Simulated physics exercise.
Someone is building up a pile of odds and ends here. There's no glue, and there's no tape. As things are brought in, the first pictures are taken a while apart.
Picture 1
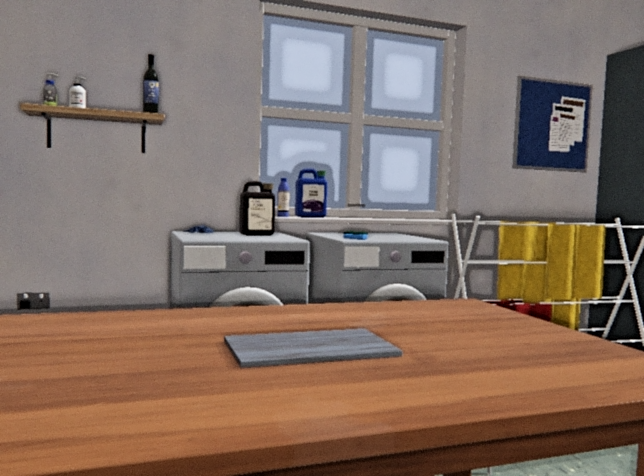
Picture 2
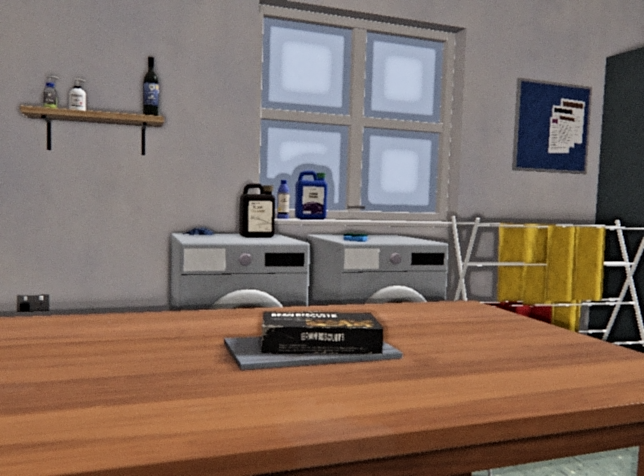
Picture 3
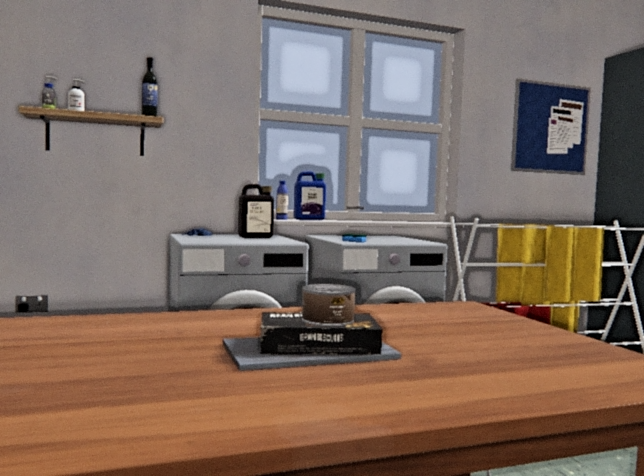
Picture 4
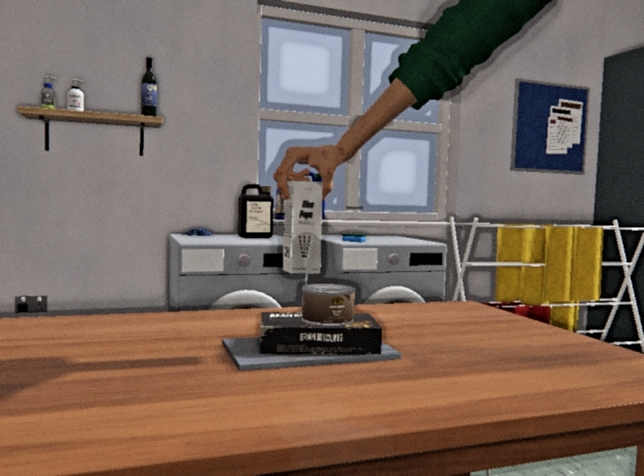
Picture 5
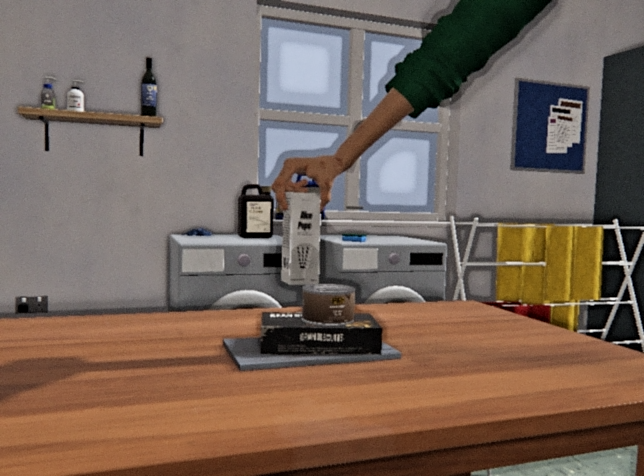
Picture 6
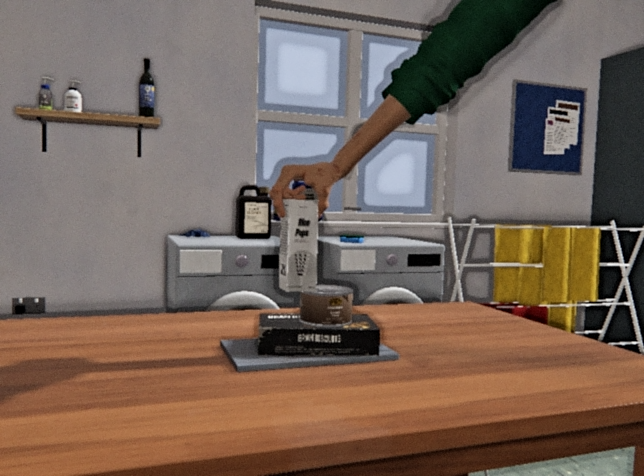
A black packet appears on the grey board on the wooden table, then a brown tub appears on top of it. A hand in a green sleeve brings a white carton down over the tub, lowering it slightly until it is set down on the pile, the fingers still holding its top.
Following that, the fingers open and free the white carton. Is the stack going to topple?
It will become unbalanced.
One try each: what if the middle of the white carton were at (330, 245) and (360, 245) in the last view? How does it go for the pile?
Try one: It stands firm; try two: It topples.
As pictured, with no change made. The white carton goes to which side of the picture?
Its movement is toward the left.
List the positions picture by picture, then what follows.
In the first picture, the last thing is not in view yet.
In the second picture, the last thing is not in view yet; black packet (320, 332).
In the third picture, the last thing is not in view yet; grey board (309, 349).
The fourth picture shows coming down; white carton (302, 227); brown tub (328, 304).
The fifth picture shows coming down; white carton (301, 238); black packet (319, 332).
The sixth picture shows set down, still held; white carton (298, 245); grey board (307, 350).
Then, 0.50 s after the last picture, white carton now fallen.
Then, 0.70 s after the last picture, things are still on the move.
Then, 1.20 s after the last picture, as before.
At rest, fallen, white carton; the other 3 in place. Seen from the same camera at the end, white carton near (129, 369). The pile gives way.
